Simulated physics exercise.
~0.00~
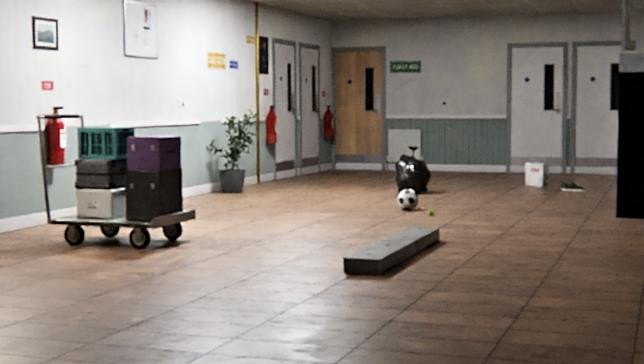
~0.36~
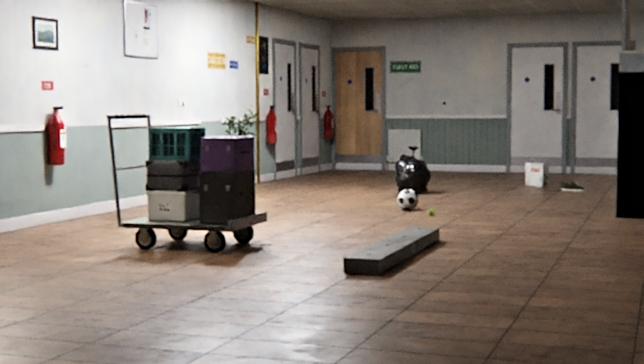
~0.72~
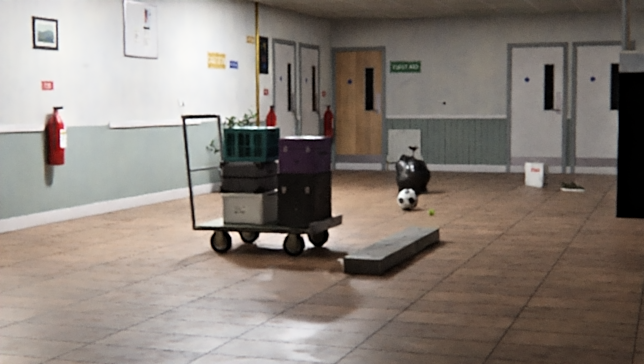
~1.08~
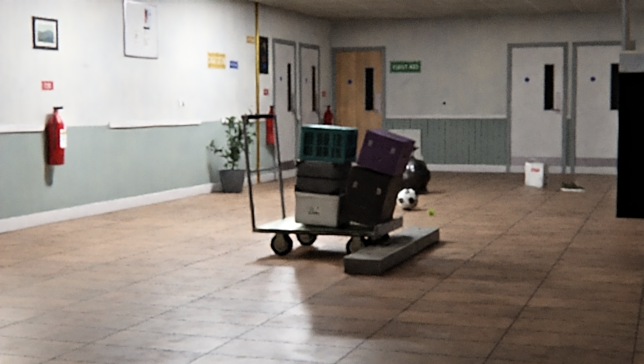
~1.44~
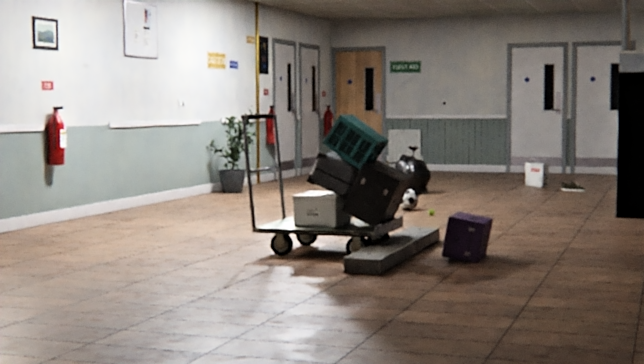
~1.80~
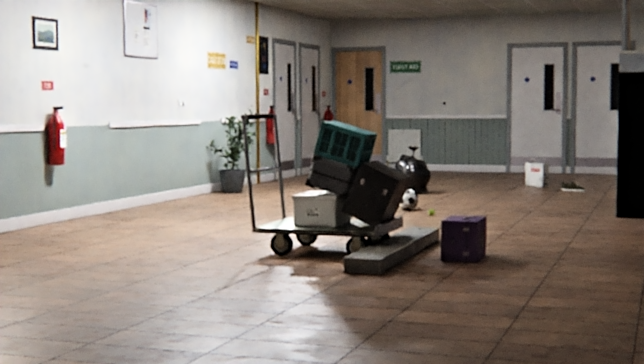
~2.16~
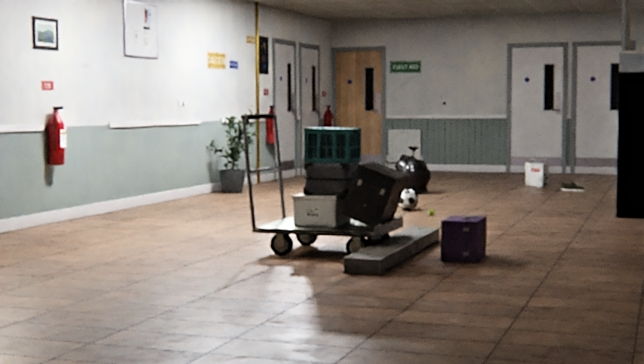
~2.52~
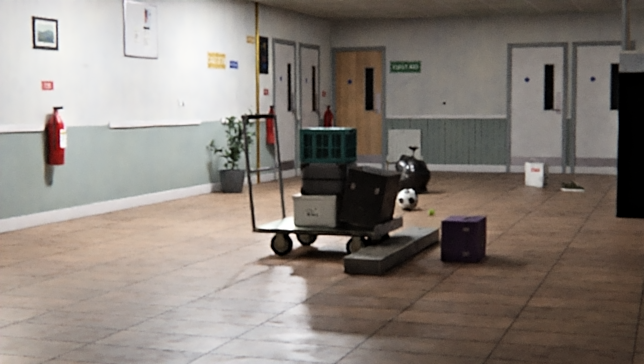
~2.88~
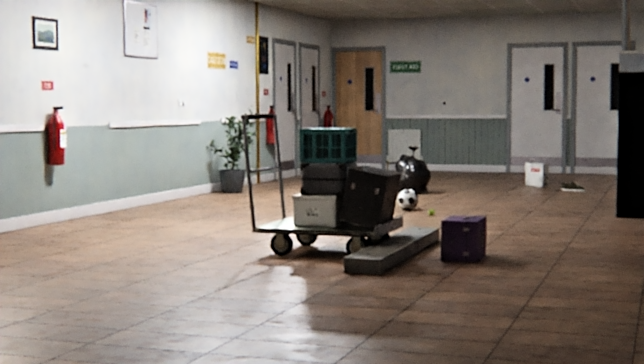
Flatbed trolley of stacked boxes rolling right and stopping against a low kerb, purple box toppling to the floor, others staying aboard.
